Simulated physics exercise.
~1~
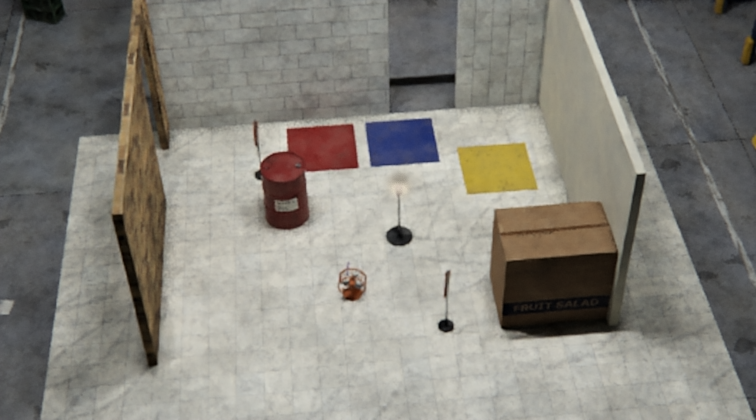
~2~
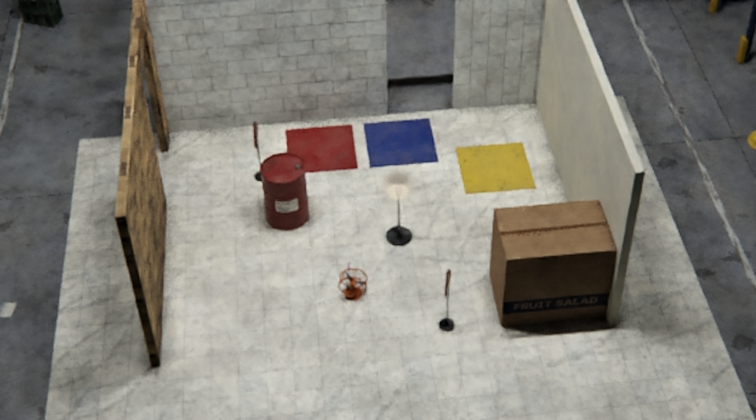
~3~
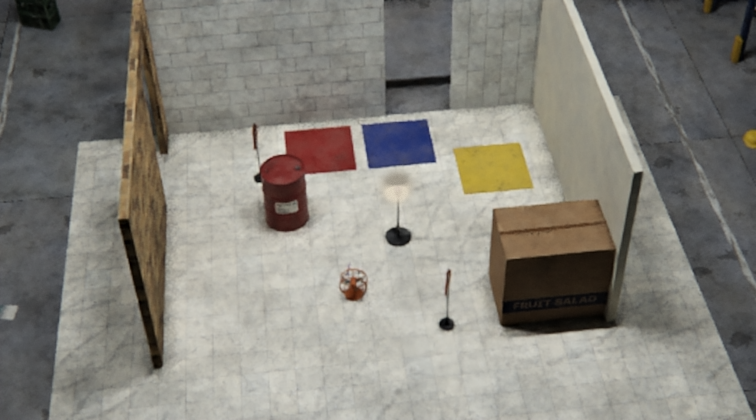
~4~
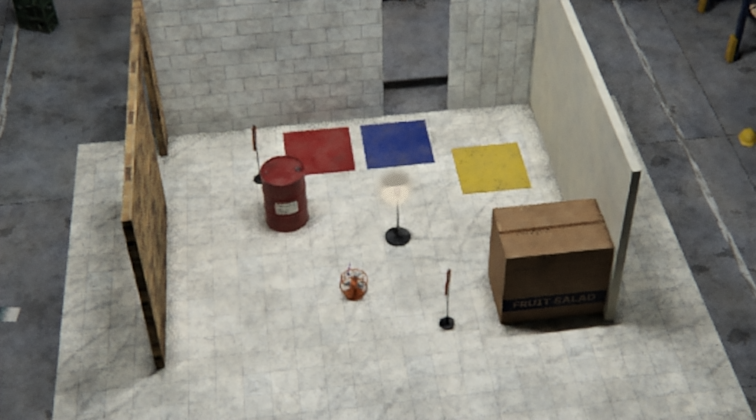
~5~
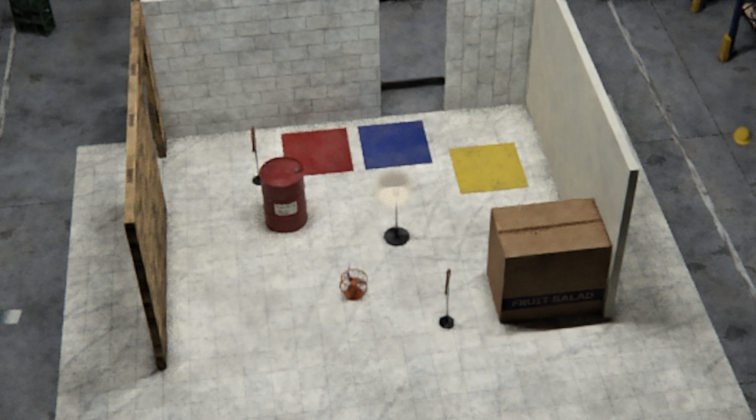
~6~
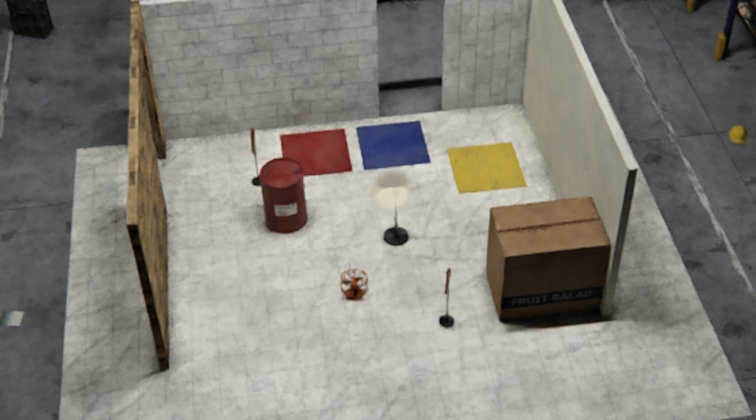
A faint, pale puff of dust hangs over a thin post in an open-fronted, white-floored workroom seen from above. A small orange-red fan sits in front, with a red barrel to the left, a brown carton to the right, and red, blue and yellow squares behind. The puff thickens and widens slightly, staying near the post top, while the fan turns and the camera drifts slightly.
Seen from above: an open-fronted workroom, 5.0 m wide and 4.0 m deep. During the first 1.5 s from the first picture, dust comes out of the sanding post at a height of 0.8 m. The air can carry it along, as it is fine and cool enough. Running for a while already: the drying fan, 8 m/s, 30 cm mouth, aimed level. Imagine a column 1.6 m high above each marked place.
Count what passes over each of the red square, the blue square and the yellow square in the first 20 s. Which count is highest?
Most passes over blue.
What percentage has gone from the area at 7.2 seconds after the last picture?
Estimate: Around 80 %.
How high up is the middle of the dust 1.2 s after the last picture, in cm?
I'd put it at around 60 cm up.
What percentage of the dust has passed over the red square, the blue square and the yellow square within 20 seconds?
About 30 per cent red, 70 per cent blue and 0 per cent yellow.
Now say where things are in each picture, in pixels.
The dust is thickest near (399, 185), the sanding post stands at (399, 196) and the drying fan is at (352, 282), in the first picture.
The dust is thickest near (397, 186), the yellow square is centred on (495, 168), the red square is centred on (321, 149) and the blue square is centred on (400, 143), in the second picture.
The dust is thickest near (396, 187), a ribbon ends at (447, 296) and a ribbon ends at (256, 149), in the third picture.
The dust is thickest near (395, 188), the top of a large carton is at (552, 227) and the top of a barrel is at (282, 170), in the fourth picture.
The dust is thickest near (393, 189), in the fifth picture.
The dust is thickest near (391, 190), a ribbon ends at (447, 293) and a ribbon ends at (254, 153), in the sixth picture.
Then, 1.2 s after the last picture, 0 % has passed over the yellow square, 0 % over the red square and 0 % over the blue square; 0 % has left the area, and the middle of the rest is near (382, 196).
Then, 3.2 s after the last picture, 0 % has passed over the yellow square, 20 % over the red square and 48 % over the blue square; 2 % has left the area, and the middle of the rest is near (360, 105).
Then, 7.2 s after the last picture, 0 % has passed over the yellow square, 31 % over the red square and 72 % over the blue square; 80 % has left the area, and the middle of the rest is near (178, 51).
Then, 19.2 s after the last picture, 0 % has passed over the yellow square, 31 % over the red square and 72 % over the blue square; 96 % has left the area.
